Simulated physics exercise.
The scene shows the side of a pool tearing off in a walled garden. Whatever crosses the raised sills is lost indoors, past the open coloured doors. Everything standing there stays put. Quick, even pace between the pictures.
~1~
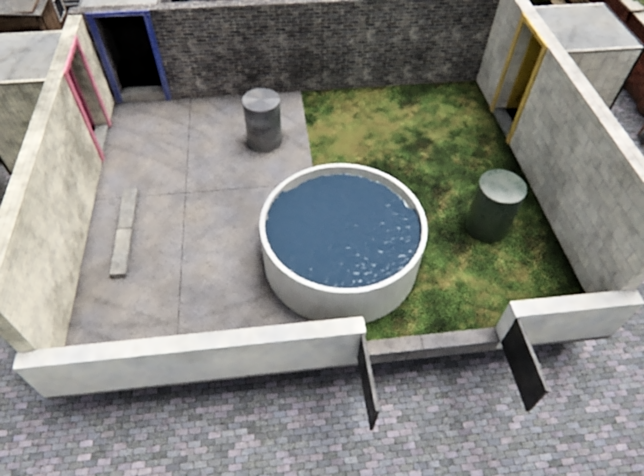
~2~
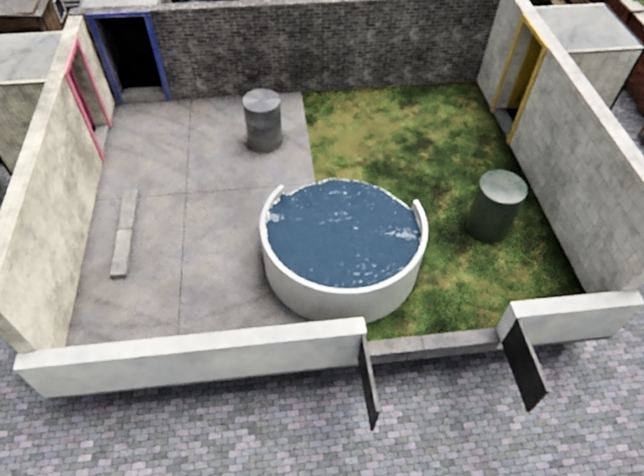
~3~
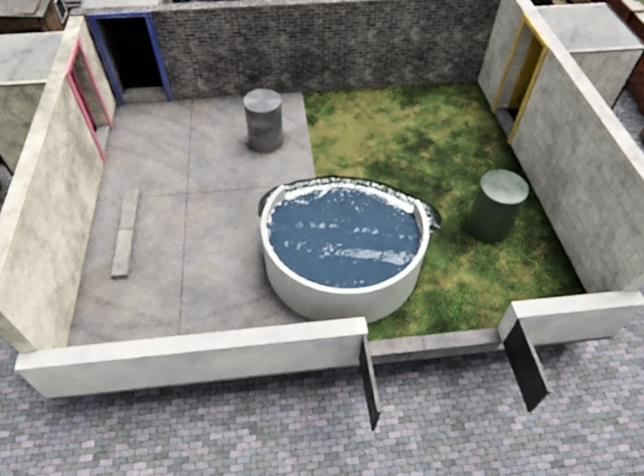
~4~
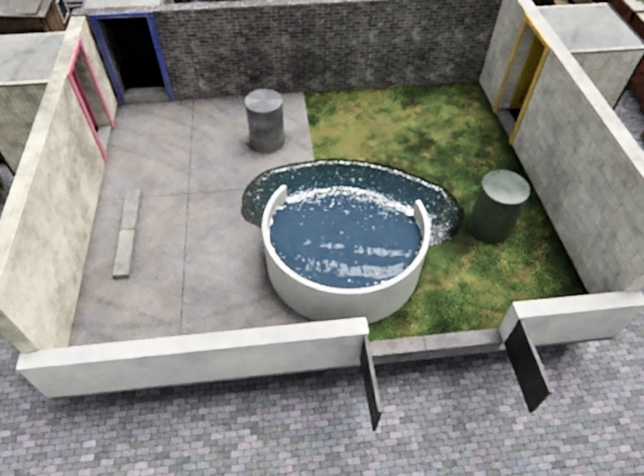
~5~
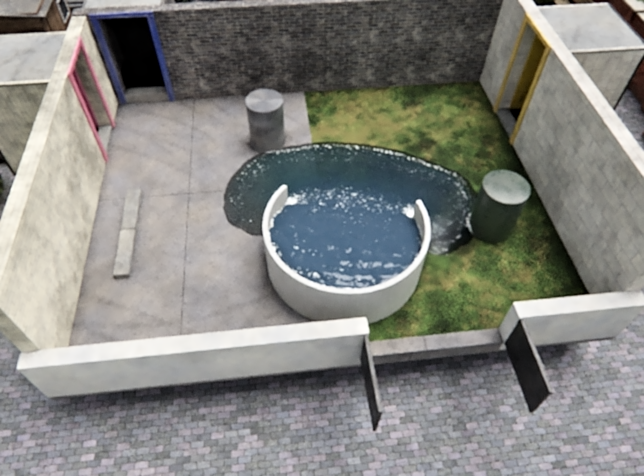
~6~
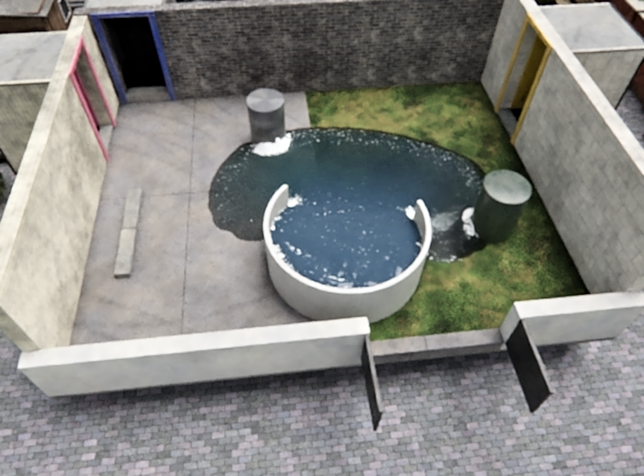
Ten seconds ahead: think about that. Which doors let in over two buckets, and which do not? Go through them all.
As I see it, the blue door keeps inside the limit. The pink door overshoots the limit. The yellow door overshoots the limit.
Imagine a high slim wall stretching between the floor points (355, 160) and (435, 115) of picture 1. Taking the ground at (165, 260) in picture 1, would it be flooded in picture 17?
Parched.
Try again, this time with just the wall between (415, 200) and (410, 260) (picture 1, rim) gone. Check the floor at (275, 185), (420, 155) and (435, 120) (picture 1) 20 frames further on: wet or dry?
In the order given: Untouched, swamped and swamped.
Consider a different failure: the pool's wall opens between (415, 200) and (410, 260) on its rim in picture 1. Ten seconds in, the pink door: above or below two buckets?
The pink door falls short.
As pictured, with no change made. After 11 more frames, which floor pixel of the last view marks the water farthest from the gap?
I reckon the front has reached (120, 104) by then.
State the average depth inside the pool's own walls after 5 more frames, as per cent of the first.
My best guess is about 46 per cent.
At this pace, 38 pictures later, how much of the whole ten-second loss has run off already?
About 40 %.
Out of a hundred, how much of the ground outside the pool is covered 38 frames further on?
Roughly 80 per cent.
A moment on, water covers 50 % of the floor; the blue door not reached, the pink door not reached, the yellow door wet at the sill, nothing in.
Next, water covers 60 % of the floor; the blue door wet at the sill, nothing in, the pink door wet at the sill, nothing in, the yellow door under two buckets in.
Then, water covers 65 % of the floor; the blue door wet at the sill, nothing in, the pink door under two buckets in, the yellow door over two buckets in.
Later, water covers 80 % of the floor; the blue door wet at the sill, nothing in, the pink door over two buckets in, the yellow door far over two buckets in.
In the end, water covers 95 % of the floor; the blue door wet at the sill, nothing in, the pink door over two buckets in, the yellow door far over two buckets in.
